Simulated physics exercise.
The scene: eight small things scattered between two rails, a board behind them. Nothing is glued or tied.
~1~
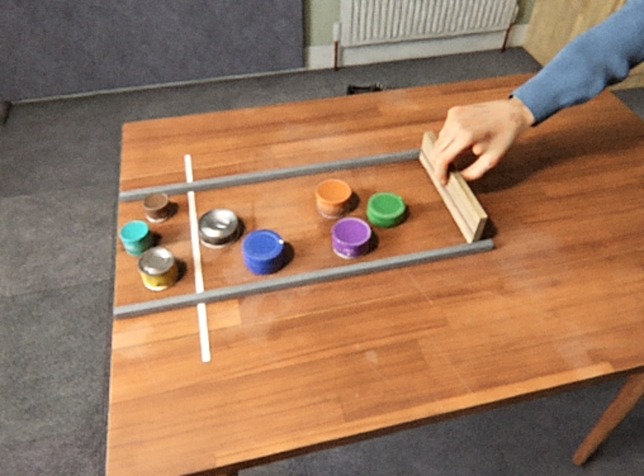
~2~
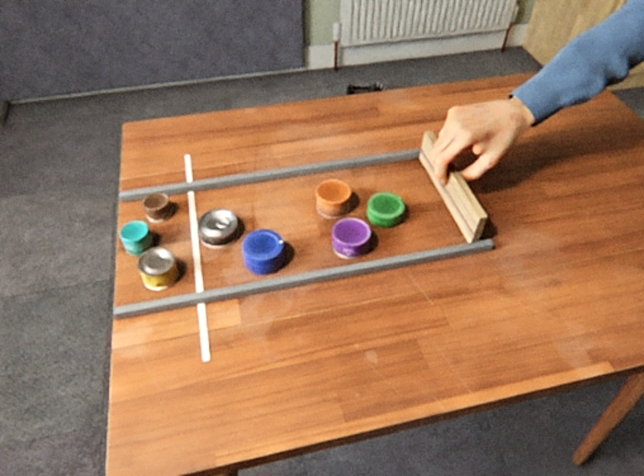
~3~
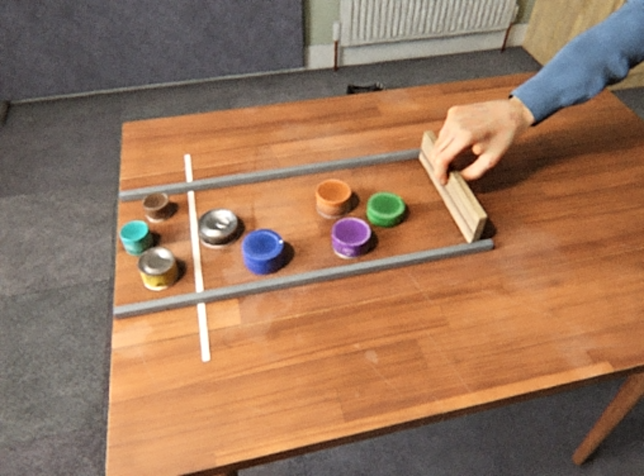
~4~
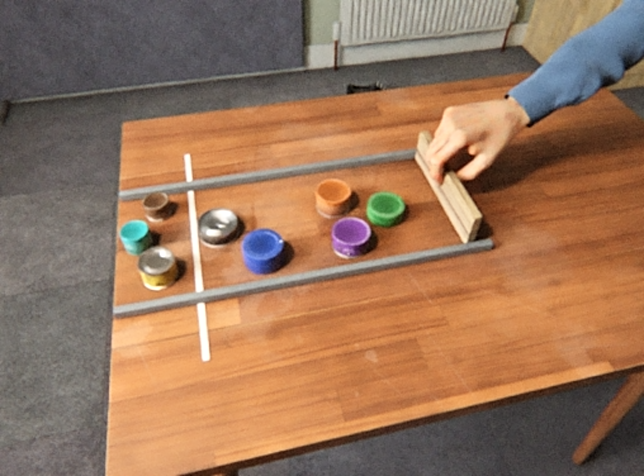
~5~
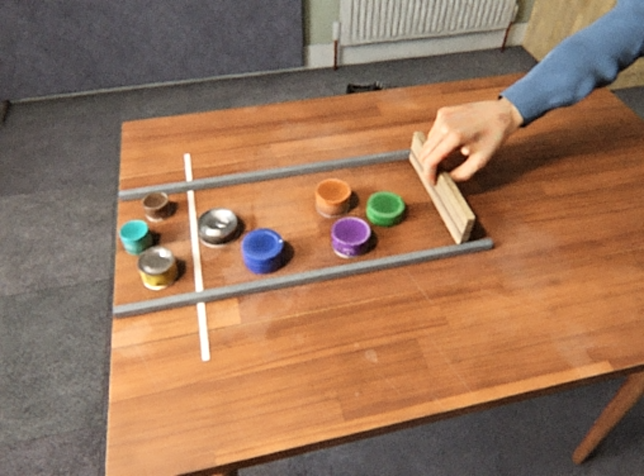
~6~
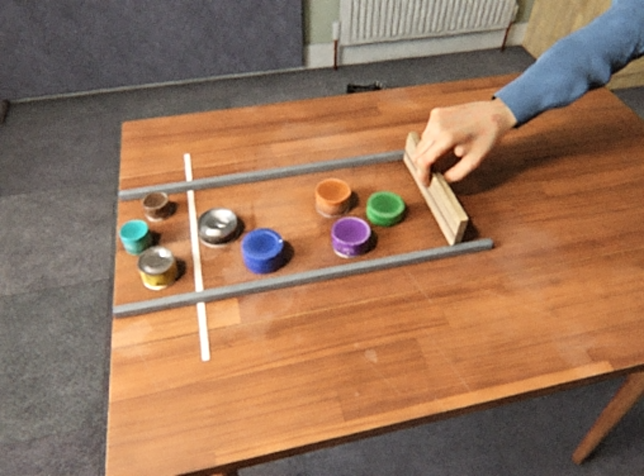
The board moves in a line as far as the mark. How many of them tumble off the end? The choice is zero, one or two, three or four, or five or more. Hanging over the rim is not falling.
The number that fall off is one or two.
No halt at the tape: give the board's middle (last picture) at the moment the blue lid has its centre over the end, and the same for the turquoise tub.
At (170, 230) for the blue lid; at (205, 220) for the turquoise tub.
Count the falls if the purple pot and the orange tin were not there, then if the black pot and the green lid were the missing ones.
The counts: 1 and 1.
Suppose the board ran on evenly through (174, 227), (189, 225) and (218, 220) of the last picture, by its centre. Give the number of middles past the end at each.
It would be 2, 2 and 0.
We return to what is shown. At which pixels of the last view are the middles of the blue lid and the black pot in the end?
Near (139, 268) and (140, 238).
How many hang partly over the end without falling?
Overhanging: 0.
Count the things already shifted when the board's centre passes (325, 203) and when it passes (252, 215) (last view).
The counts are 3 and 5.
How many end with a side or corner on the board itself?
That makes 3.
Early on, none off yet; turquoise tub at rest near (137, 238); yellow pot at rest near (158, 268); brown pot at rest near (157, 207).
A while later, none off yet; turquoise tub at rest near (137, 238); yellow pot moving near (148, 270); brown pot at rest near (157, 207).
Finally, the number that fall off is one or two; lost, yellow pot and turquoise tub.
